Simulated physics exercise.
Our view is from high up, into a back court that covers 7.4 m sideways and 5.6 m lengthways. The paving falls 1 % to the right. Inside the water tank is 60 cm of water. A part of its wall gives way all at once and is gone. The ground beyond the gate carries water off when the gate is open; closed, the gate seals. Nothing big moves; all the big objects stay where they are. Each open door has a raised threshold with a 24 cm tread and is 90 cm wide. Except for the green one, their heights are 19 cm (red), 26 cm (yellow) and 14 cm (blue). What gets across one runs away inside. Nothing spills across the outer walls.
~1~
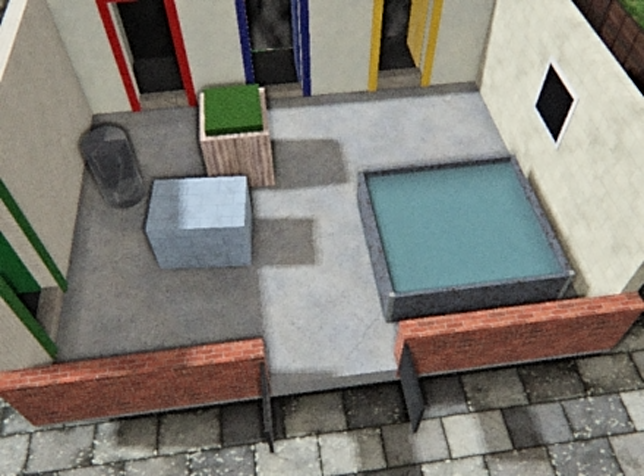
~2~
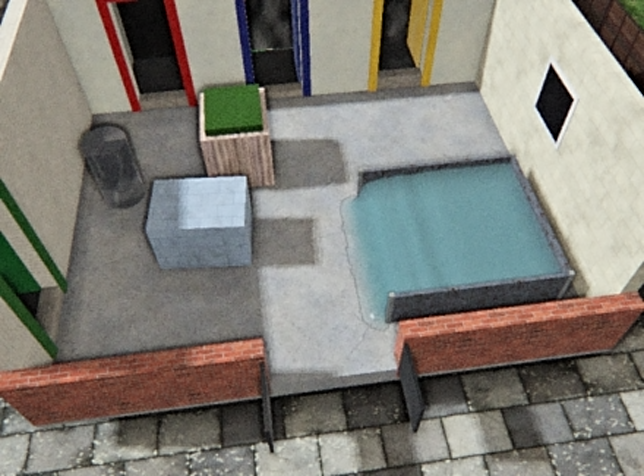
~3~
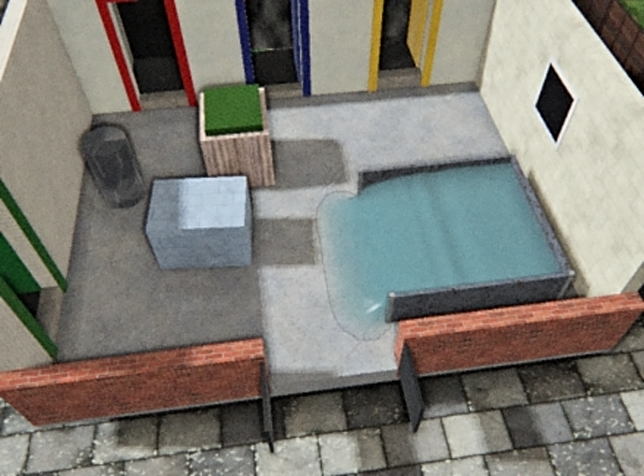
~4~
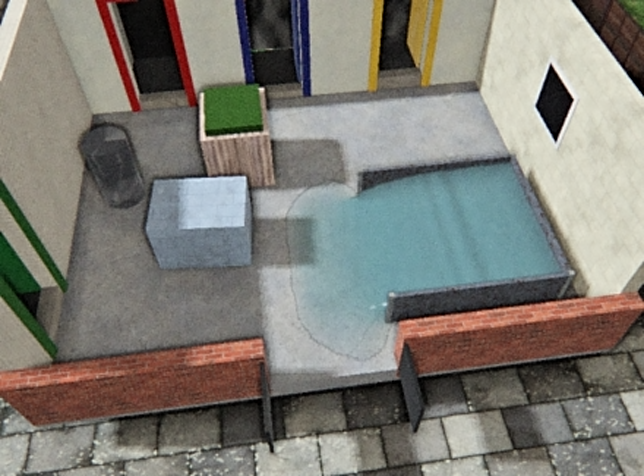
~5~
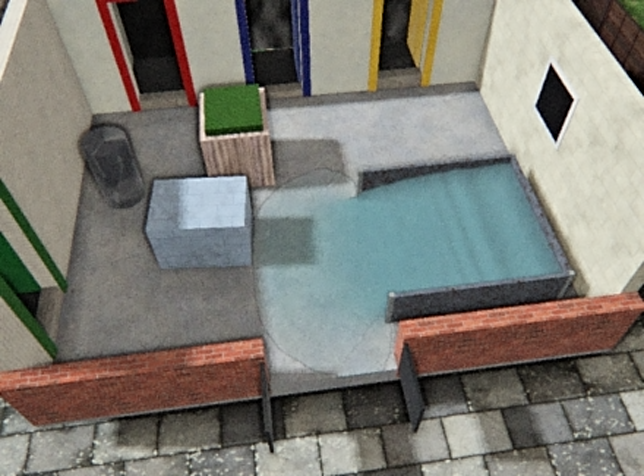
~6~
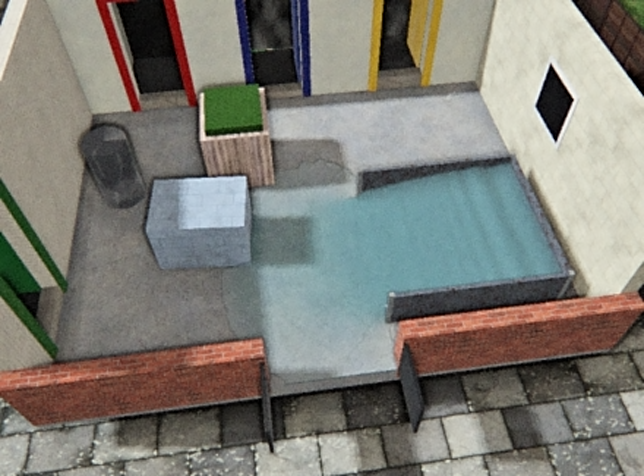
At the start, a water tank stands full and still in a walled court, near a pale block and a grass-topped wooden box. Then its left wall vanishes, and water pours out across the paving. The sheet widens leftward in a rounded spread, thinning as it reaches the pale block and the gate opening.
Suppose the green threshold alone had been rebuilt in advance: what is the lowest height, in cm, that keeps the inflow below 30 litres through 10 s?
About 20 cm.
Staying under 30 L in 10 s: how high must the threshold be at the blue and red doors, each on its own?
You'd want about 7.5 centimetres at blue and about 13.0 centimetres at red.
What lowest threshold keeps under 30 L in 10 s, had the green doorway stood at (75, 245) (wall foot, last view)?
Roughly 16 cm.
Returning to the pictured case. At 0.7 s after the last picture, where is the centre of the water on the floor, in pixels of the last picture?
The centre of all the water is around (390, 253).
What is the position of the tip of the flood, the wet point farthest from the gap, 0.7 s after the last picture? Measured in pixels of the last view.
(73, 321).
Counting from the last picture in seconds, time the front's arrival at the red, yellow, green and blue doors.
Arrival times - red: 3.0 s; yellow: 3.0 s; green: 0.7 s; blue: 1.4 s.
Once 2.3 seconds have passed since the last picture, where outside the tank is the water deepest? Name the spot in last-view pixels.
About (77, 392).
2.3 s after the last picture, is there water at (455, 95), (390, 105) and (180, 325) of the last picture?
Listed order - unwetted, unwetted, soaked through.
Then, 0.7 s after the last picture water covers 35 % of the floor, deepest (38 cm) near (261, 250); it has not reached the green door.
Then, 2.3 s after the last picture water covers 55 % of the floor, deepest (37 cm) near (77, 392); 27 cm at the green door, 8 litres in over its 20 cm threshold.
Then, 9.3 s after the last picture water covers 95 % of the floor, deepest (19 cm) near (508, 150); 5 cm at the green door, 28 litres in over its 20 cm threshold.
At the green door as built, the water peaked near 28 cm, 2.1 s after the last picture.
With a threshold of 18 cm, 46 litres would have come in within the 10 s; with 24 cm, 9 litres. So under 30 litres takes about 20 cm.
